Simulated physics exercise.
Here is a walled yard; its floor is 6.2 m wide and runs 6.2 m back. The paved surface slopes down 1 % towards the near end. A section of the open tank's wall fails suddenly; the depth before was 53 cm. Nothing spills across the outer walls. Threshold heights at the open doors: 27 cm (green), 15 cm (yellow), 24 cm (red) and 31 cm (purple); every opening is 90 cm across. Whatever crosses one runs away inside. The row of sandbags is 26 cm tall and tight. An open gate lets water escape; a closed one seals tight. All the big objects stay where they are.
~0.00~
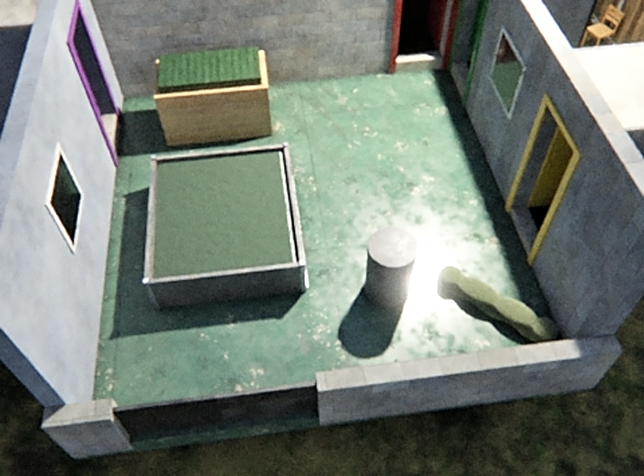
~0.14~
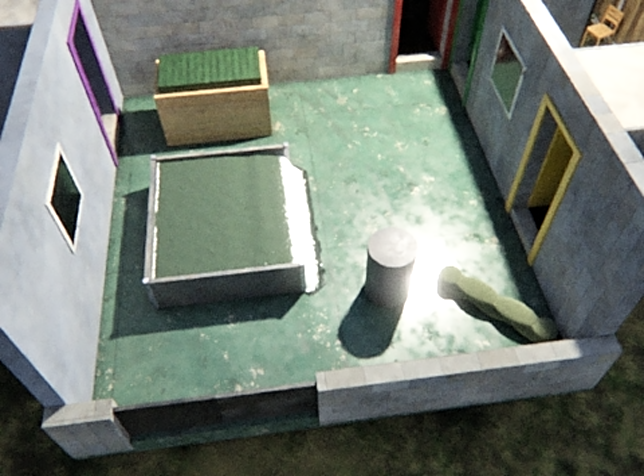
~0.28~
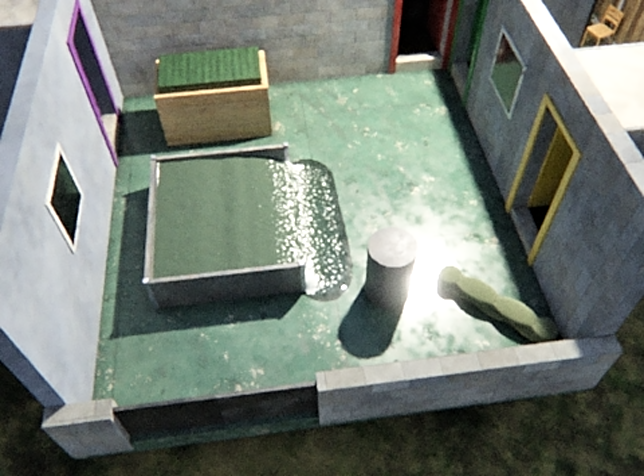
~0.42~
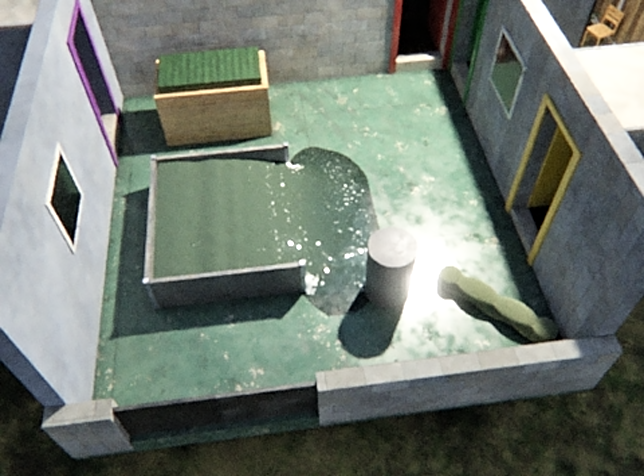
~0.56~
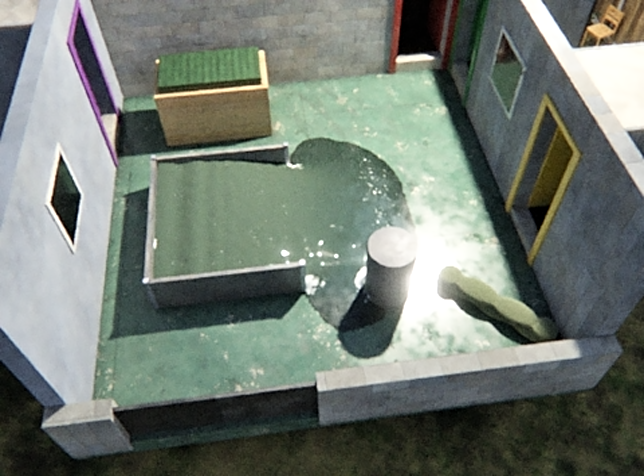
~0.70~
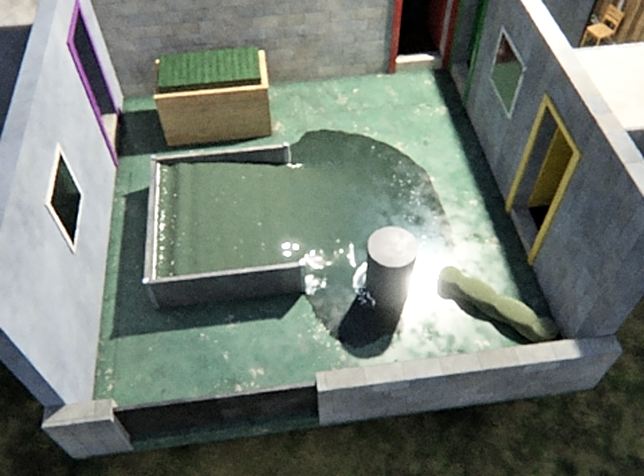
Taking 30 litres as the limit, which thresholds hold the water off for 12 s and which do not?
Within that time: At the green door it keeps below the limit; at the yellow door it goes over the limit; at the red door it stays under the limit; at the purple door it keeps below the limit.
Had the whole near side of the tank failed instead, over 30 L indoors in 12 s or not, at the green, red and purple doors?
Against that limit: Green under, red not over, purple not over.
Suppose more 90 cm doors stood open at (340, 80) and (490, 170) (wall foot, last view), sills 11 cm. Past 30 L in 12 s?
In that order: Not over, past it.
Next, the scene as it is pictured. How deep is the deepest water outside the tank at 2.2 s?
Roughly 32 cm.
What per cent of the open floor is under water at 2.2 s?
Near 50 per cent is wet.
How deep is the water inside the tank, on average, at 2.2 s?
Some 18 cm.
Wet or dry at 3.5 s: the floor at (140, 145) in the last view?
It is still dry.
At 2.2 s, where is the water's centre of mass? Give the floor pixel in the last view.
Around (356, 219).
After 1.4 s water covers 40 % of the floor and is deepest (30 cm) near (359, 283); green door not reached, yellow door 26 cm at the sill, 3 L in, red door not reached, purple door not reached.
After 2.2 s water covers 50 % of the floor and is deepest (32 cm) near (503, 199); green door 7 cm at the sill, 0 L in, yellow door 30 cm at the sill, 51 L in, red door not reached, purple door not reached.
After 3.5 s water covers 60 % of the floor and is deepest (31 cm) near (539, 318); green door 17 cm at the sill, 0 L in, yellow door 21 cm at the sill, 115 L in, red door 24 cm at the sill, 1 L in, purple door not reached.
After 7.0 s water covers 90 % of the floor and is deepest (14 cm) near (280, 164); green door 10 cm at the sill, 0 L in, yellow door 9 cm at the sill, 130 L in, red door 8 cm at the sill, 3 L in, purple door 3 cm at the sill, 0 L in.
After 12.0 s water covers 95 % of the floor and is deepest (12 cm) near (109, 242); green door 6 cm at the sill, 0 L in, yellow door 7 cm at the sill, 130 L in, red door 4 cm at the sill, 3 L in, purple door 5 cm at the sill, 0 L in.
